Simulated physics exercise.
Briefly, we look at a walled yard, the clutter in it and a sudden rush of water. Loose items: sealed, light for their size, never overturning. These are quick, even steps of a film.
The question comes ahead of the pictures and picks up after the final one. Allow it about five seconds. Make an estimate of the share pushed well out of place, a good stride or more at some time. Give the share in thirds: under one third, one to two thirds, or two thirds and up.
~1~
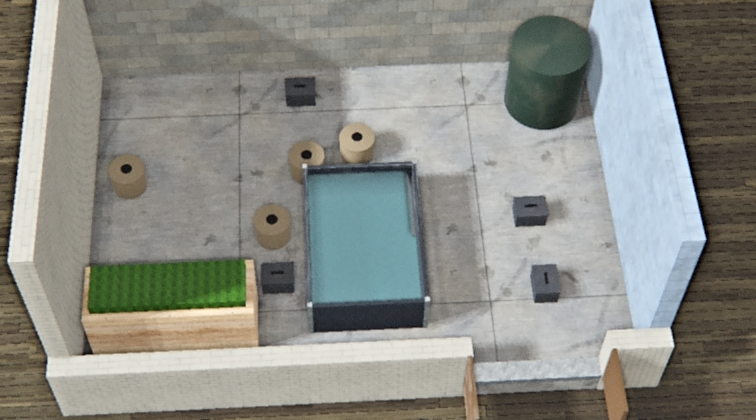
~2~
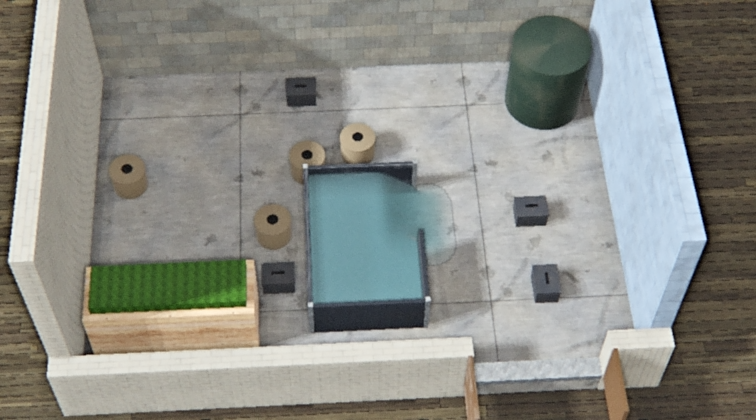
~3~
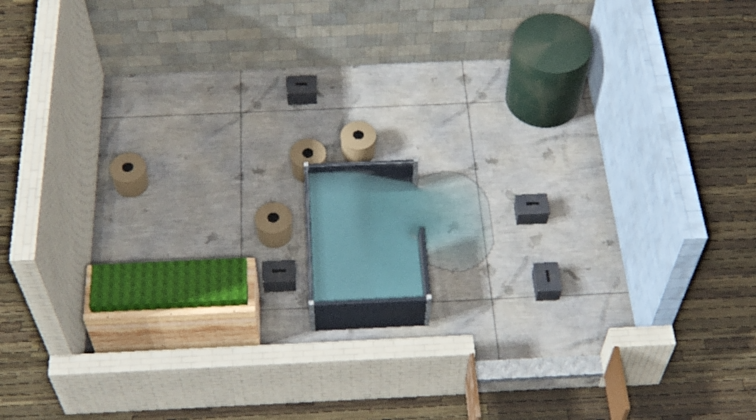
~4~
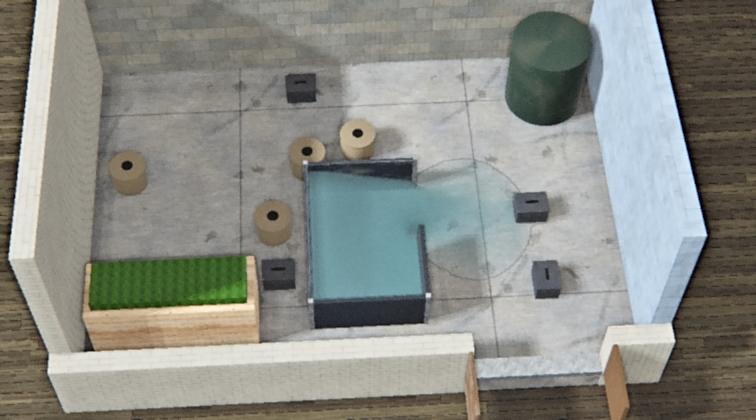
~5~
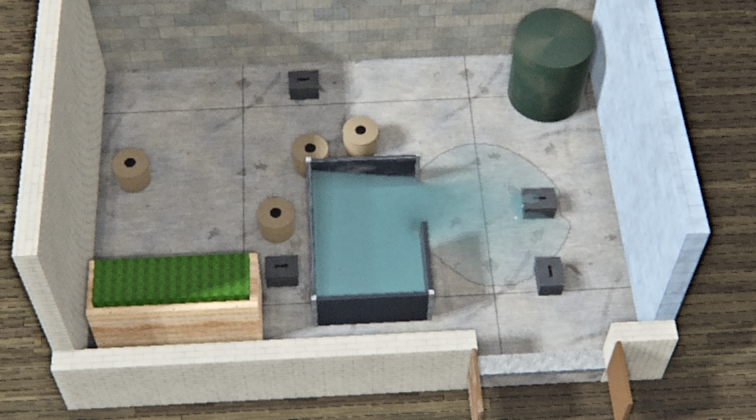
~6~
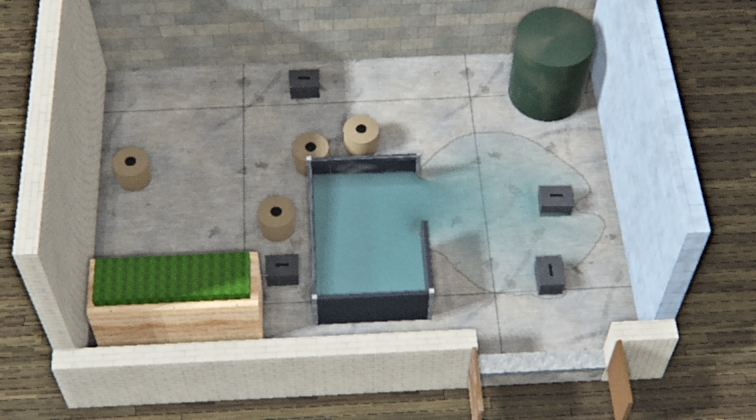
Under one third.
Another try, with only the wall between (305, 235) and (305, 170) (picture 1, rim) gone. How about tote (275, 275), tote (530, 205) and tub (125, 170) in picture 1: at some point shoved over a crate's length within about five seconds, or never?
First stays short of it, second stays short of it, third covers that distance.
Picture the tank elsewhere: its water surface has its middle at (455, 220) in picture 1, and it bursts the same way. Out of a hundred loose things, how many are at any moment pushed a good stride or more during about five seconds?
Roughly 20 percent of them.
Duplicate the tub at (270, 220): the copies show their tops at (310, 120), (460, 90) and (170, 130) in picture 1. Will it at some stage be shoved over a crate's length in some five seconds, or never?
One after the other: Not that far, shifted that much, under that.
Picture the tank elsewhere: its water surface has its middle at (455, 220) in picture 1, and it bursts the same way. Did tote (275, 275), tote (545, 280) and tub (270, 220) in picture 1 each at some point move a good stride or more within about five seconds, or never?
In turn: Under that mark, under that mark, under that mark.
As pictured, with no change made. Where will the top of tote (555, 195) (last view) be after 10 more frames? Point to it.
Approximately at pixel (592, 192).
A moment on, 1 of 8 are well off their spots; 0 afloat.
Next, 1 of 8 are well off their spots; 1 afloat.
Later, 2 of 8 are well off their spots; 2 afloat.
In the end, 2 of 8 are well off their spots, and 2 have been at some point; 1 afloat.
